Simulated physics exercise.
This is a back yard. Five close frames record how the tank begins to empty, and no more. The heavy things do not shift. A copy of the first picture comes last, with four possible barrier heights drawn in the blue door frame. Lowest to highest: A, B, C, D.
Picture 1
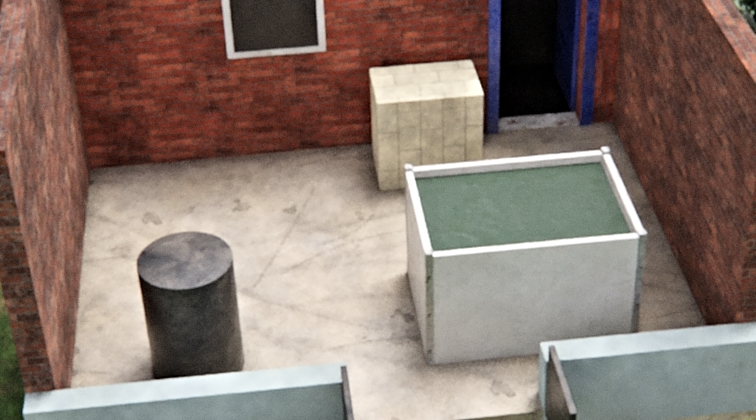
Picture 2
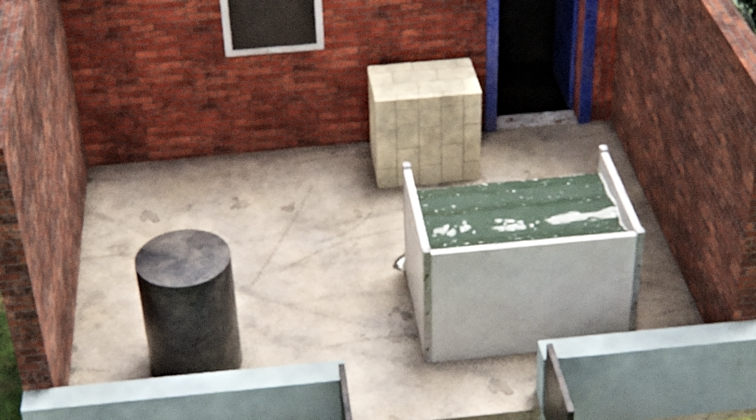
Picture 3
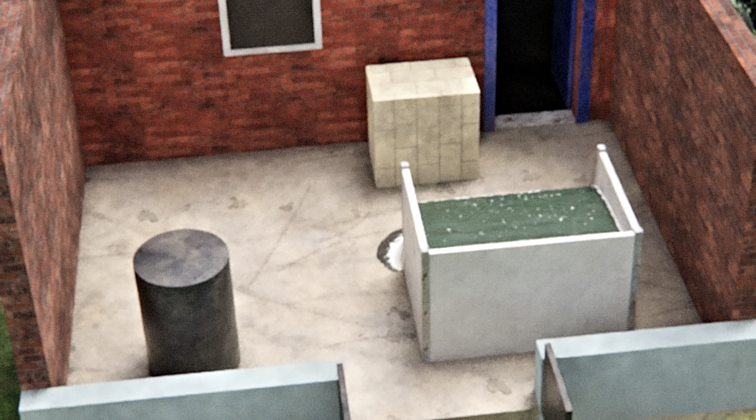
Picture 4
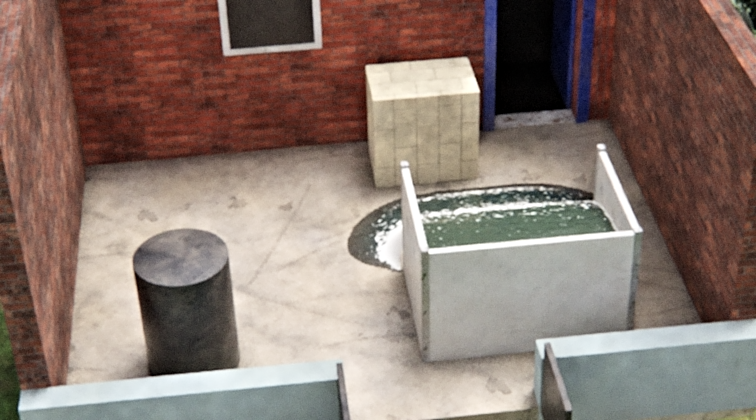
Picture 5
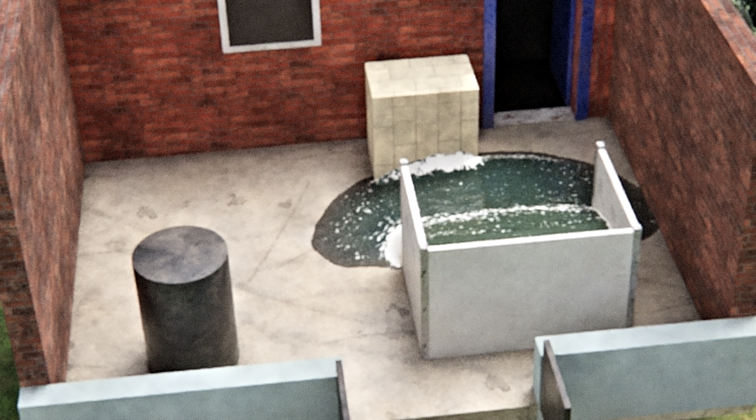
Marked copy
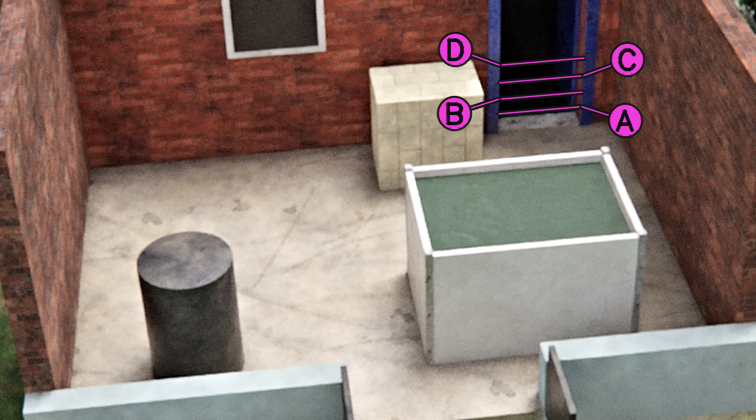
The video shows a brick-walled yard with a dark cylinder, a pale block and a white tank of green water; the tank's back side opens, and foamy water pours out, spreading across the ground behind and around the block.
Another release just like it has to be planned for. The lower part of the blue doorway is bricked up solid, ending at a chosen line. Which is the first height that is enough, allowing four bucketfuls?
I would pick line C.
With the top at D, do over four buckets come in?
No, not at all.
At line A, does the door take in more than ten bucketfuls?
Yes, clearly.
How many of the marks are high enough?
Two of the four.
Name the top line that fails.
It is B.
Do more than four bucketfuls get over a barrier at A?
Yes.
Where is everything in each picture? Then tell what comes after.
Water in the tank at rest, its middle at (521, 208); foot of the blue doorway at (539, 128); open gate at (444, 347).
Water covers 3 % of the ground, its front hidden from here.
Water covers 7 % of the ground, its front hidden from here.
Water covers 13 % of the ground and shows as far out as (364, 226).
Water covers 22 % of the ground and shows as far out as (362, 185).
On the marked copy, A at (540, 110); B at (540, 95); C at (541, 79); D at (542, 61); from the bottom up A, B, C, D.
With A, dozens of bucketfuls pour in.
With B, about 10 bucketfuls get in.
With C, a bucket or two gets in.
With D, nothing gets over.
